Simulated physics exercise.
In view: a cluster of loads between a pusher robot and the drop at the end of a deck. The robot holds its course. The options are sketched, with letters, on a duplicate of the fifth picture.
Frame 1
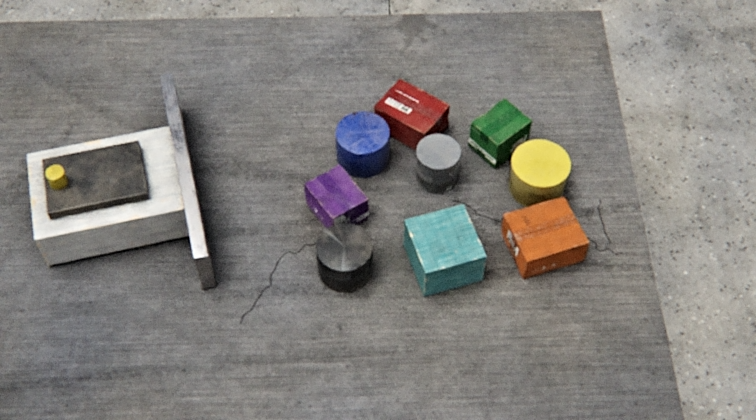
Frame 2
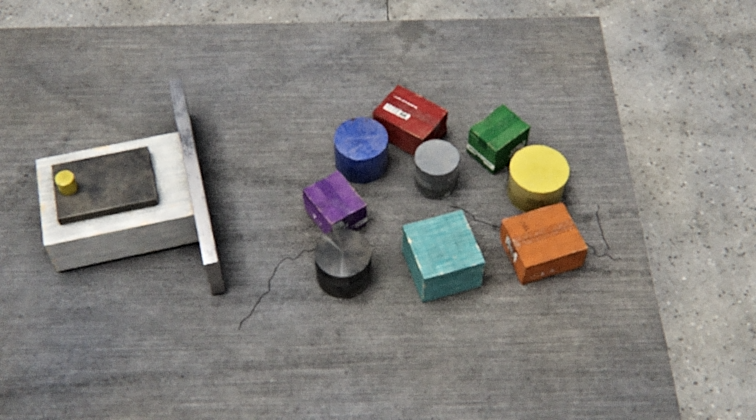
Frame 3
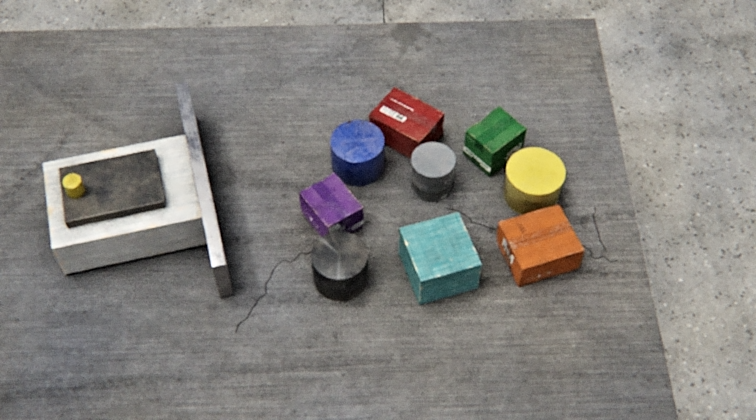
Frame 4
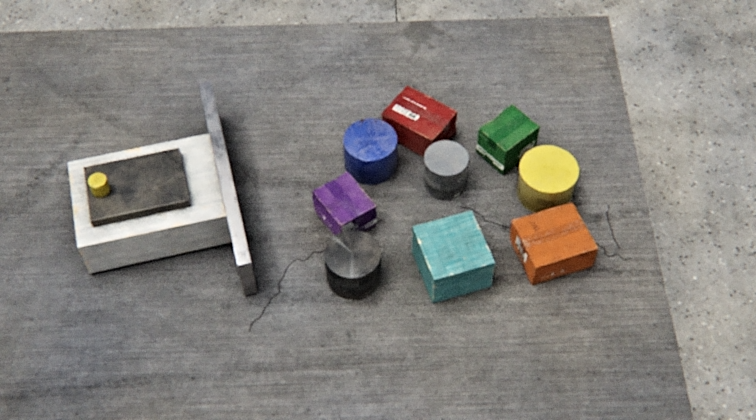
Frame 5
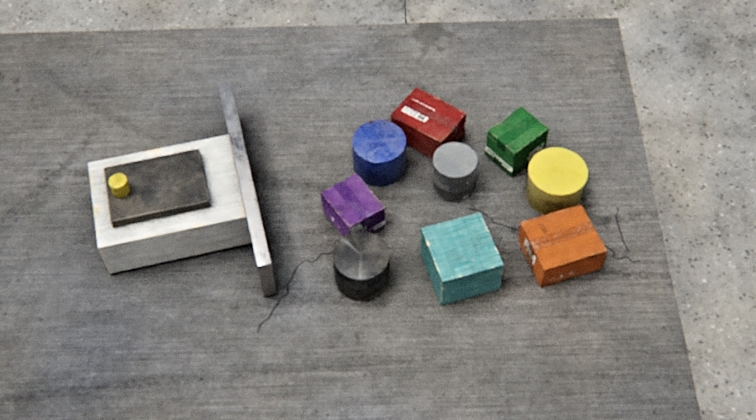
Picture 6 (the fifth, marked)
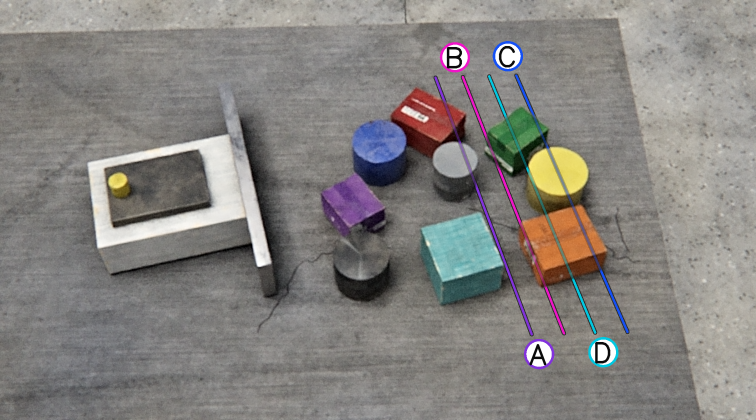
A white block with an upright plate on its front slid slowly a short way right across a dark gray board, toward a cluster of colorful blocks and cylinders that stayed put, leaving a gap between.
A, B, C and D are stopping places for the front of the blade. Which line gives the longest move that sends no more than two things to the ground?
It should halt at C.
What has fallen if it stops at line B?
It is the orange parcel.
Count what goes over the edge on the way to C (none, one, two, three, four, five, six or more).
By then, two.
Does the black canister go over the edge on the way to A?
By then, no.
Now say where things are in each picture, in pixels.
The first picture shows green parcel (500, 134); black canister (345, 258); yellow pail (539, 174).
The second picture shows robot (112, 182); red parcel (410, 122).
The third picture shows robot (120, 185); blue canister (358, 153).
The fourth picture shows robot (144, 184); purple parcel (345, 208).
The fifth picture shows robot (164, 184); green parcel (516, 142); black canister (362, 266); yellow pail (556, 182).
On the marked copy, A at (480, 195); B at (509, 194); C at (567, 193); D at (538, 193).
With C. Early on, robot (284, 181); turquoise crate (478, 259); black canister (419, 255).
Further on, robot (403, 178); orange parcel (657, 233); turquoise crate (595, 244).
At the end, robot (493, 176); orange parcel over the edge; turquoise crate over the edge; two fallen.
As for the rest, A is within the limit but short; B is within the limit but short; D is within the limit but short.
